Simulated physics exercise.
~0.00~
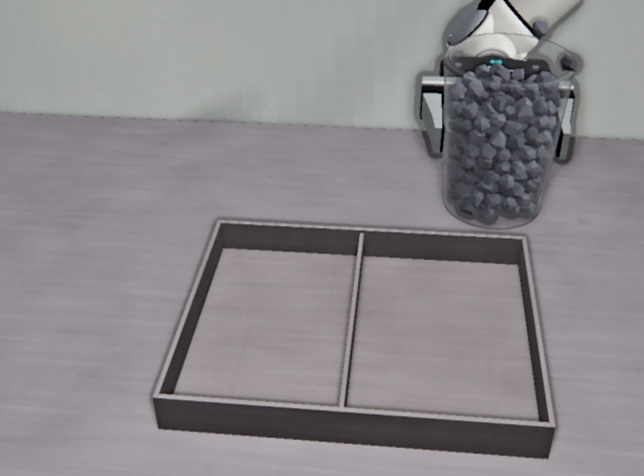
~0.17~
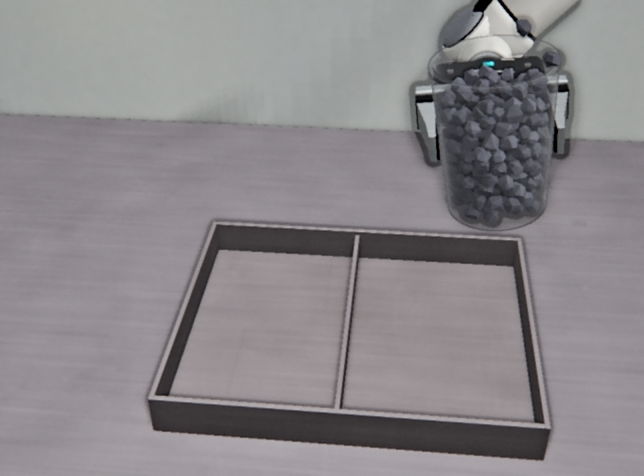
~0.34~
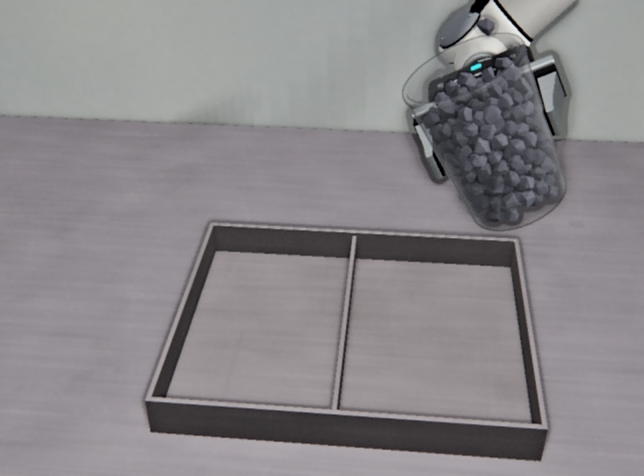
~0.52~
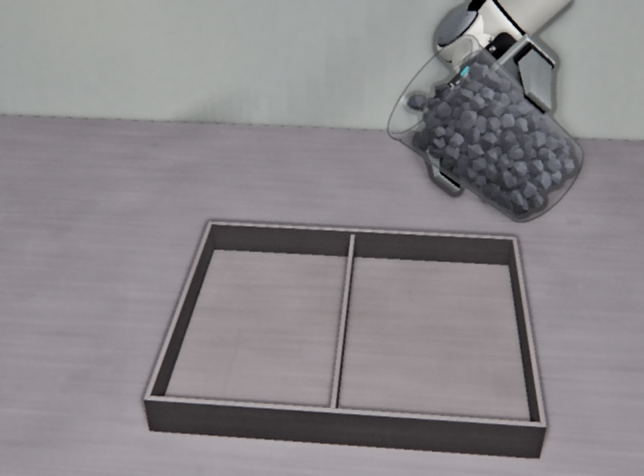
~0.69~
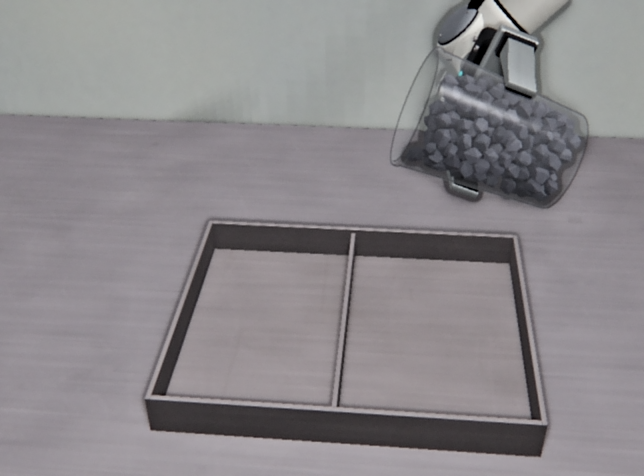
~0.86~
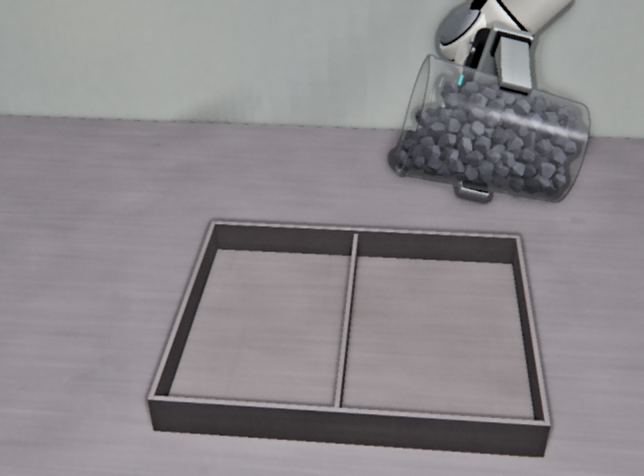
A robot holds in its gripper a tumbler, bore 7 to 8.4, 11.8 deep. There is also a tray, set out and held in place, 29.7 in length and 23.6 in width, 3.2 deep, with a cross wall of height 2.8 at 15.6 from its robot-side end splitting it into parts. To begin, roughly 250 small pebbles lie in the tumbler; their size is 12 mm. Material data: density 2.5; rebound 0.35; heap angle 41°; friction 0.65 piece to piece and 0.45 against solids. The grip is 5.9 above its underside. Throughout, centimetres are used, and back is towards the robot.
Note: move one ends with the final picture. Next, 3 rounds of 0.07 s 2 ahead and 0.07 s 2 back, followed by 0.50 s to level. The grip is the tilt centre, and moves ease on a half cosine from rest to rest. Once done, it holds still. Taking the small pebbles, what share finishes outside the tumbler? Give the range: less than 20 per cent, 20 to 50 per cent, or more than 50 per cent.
The share is 20 to 50 per cent.
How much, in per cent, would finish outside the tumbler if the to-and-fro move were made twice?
It would come to about 30 %.
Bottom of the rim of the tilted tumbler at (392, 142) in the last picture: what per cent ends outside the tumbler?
The share is about 15 percent.
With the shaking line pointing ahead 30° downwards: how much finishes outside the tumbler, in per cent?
It comes to around 15 percent.
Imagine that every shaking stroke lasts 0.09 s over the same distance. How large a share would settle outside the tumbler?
25 %.
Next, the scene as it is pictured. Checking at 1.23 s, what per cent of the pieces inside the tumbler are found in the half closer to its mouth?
Mouth half share: Roughly 55 %.
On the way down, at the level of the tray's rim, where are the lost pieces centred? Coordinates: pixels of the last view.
Their middle lies around (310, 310).
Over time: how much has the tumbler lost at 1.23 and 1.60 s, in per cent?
The share out is 25 per cent at the earlier time and 35 per cent at the later one.
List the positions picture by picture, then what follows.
The first frame shows tumbler middle at (500, 136), level; upper third of the load around (506, 104), from x 455 to 570, top at y 30; 248 in the tumbler.
The second frame shows tumbler middle at (495, 138), tilted 7° forward; upper third of the load around (502, 105), from x 445 to 550, top at y 30.
The third frame shows tumbler middle at (492, 138), tilted 27° forward; upper third of the load around (492, 107), from x 430 to 550, top at y 25.
The fourth frame shows tumbler middle at (490, 137), tilted 50° forward; upper third of the load around (484, 109), from x 415 to 565, top at y 70.
The fifth frame shows tumbler middle at (490, 135), tilted 70° forward; upper third of the load around (486, 111), from x 415 to 570, top at y 80.
The sixth frame shows tumbler middle at (493, 135), tilted 77° forward; upper third of the load around (498, 116), from x 400 to 575, top at y 90; 248 in the tumbler.
By 1.23 s, tilted 77° forward, highest piece 23 above the table; 187 in the tumbler, 36 in the far-side part, 3 in the robot-side part, 22 in flight or on a rim.
By 1.60 s, tilted 23° forward, highest piece 25 above the table; 164 in the tumbler, 65 in the far-side part, 17 in the robot-side part, 2 in flight or on a rim.
By 1.98 s, level, highest piece 25 above the table; 164 in the tumbler, 65 in the far-side part, 19 in the robot-side part.
By 3.03 s, level, highest piece 25 above the table; 164 in the tumbler, 65 in the far-side part, 19 in the robot-side part.
Final count, 164 in the tumbler, 65 in the far-side part, 19 in the robot-side part. That is 34 % outside the tumbler.
